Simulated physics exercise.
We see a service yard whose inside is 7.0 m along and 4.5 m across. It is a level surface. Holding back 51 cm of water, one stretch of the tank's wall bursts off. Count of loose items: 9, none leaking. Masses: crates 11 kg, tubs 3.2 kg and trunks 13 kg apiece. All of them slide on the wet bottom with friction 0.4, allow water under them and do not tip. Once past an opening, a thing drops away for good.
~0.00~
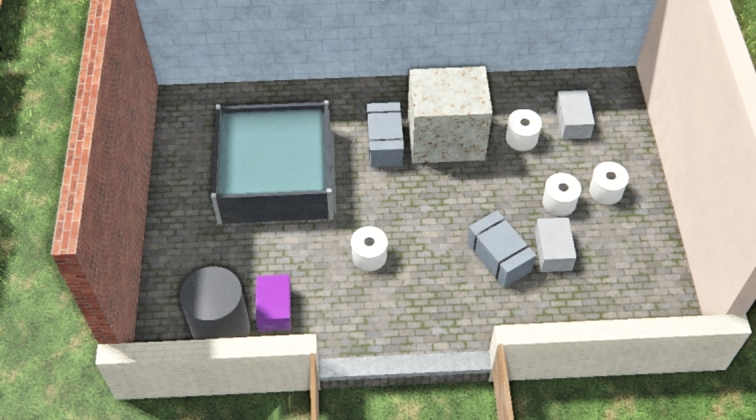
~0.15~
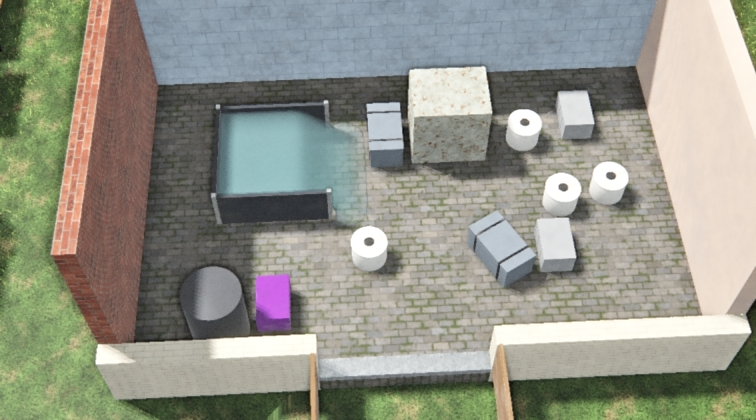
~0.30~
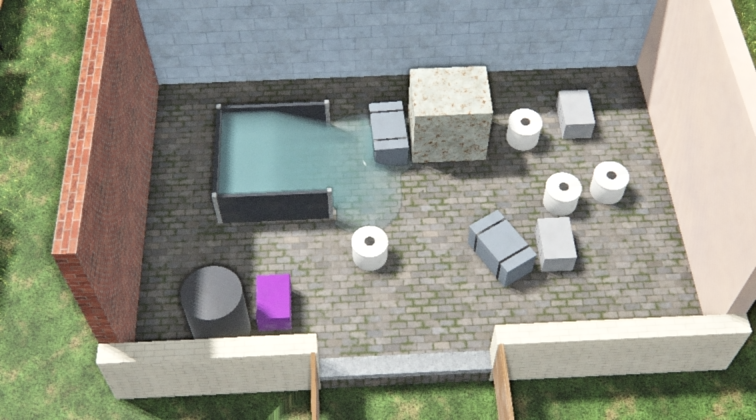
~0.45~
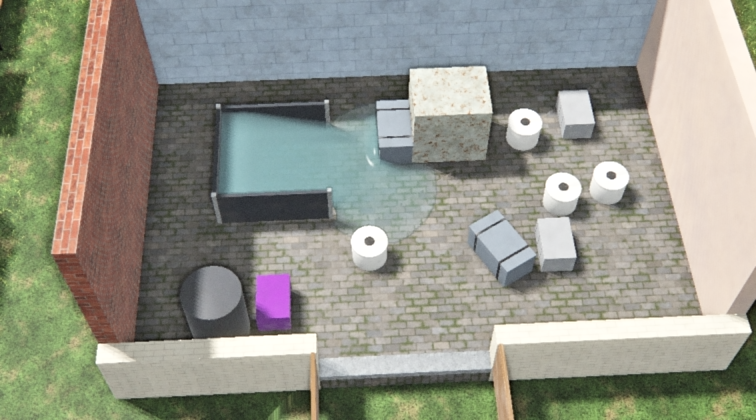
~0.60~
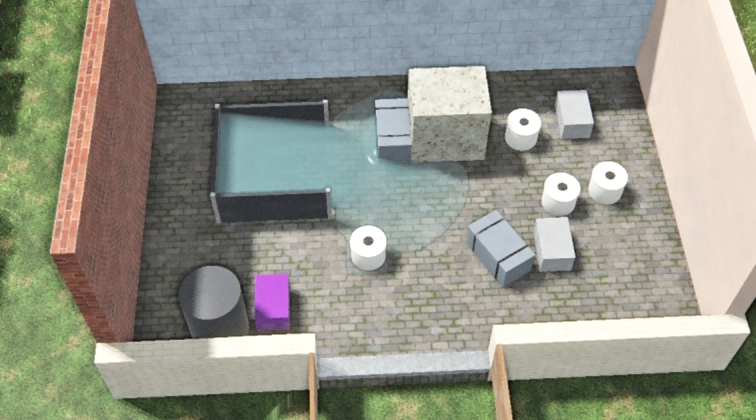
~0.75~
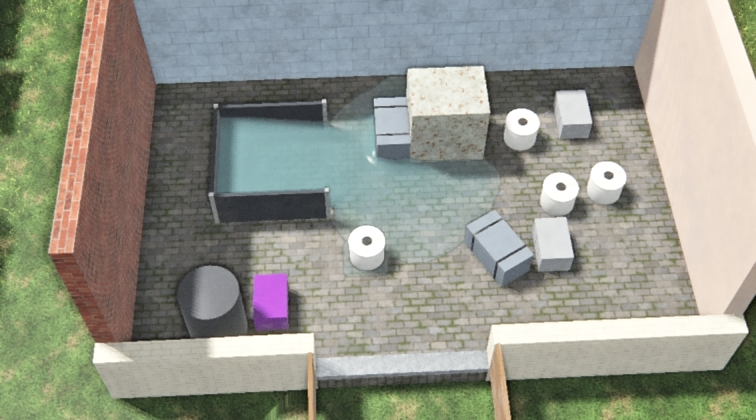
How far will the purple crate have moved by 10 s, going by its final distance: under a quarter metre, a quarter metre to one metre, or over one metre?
It will have moved under a quarter metre.
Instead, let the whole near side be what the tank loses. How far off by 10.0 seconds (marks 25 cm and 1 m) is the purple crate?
I'd say the purple crate gets swept off.
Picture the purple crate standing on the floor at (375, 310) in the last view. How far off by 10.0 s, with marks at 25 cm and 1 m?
It barely shifts.
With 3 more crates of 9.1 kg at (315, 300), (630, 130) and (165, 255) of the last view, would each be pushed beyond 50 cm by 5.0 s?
From first to last: Does not reach it, does not reach it, does not reach it.
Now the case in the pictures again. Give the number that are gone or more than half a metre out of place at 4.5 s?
My count gives 4.
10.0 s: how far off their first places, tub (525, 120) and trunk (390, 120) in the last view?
Respectively: 50 cm / 150 cm.
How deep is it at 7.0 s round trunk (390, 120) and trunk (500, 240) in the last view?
Some 7 cm at the first, some 6 cm at the second.
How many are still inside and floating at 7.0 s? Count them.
Tally: 7 of them.
After 2.0 s the purple crate is near (270, 296), 0.0 m from its start, aground; 0 of 9 are out; 2 afloat.
After 4.5 s the purple crate is near (270, 296), 0.0 m from its start, aground; 0 of 9 are out; 6 afloat.
After 7.0 s the purple crate is near (270, 296), 0.0 m from its start, aground; 0 of 9 are out; 7 afloat.
After 10.0 s the purple crate is near (270, 296), 0.0 m from its start, aground; 0 of 9 are out; 8 afloat.
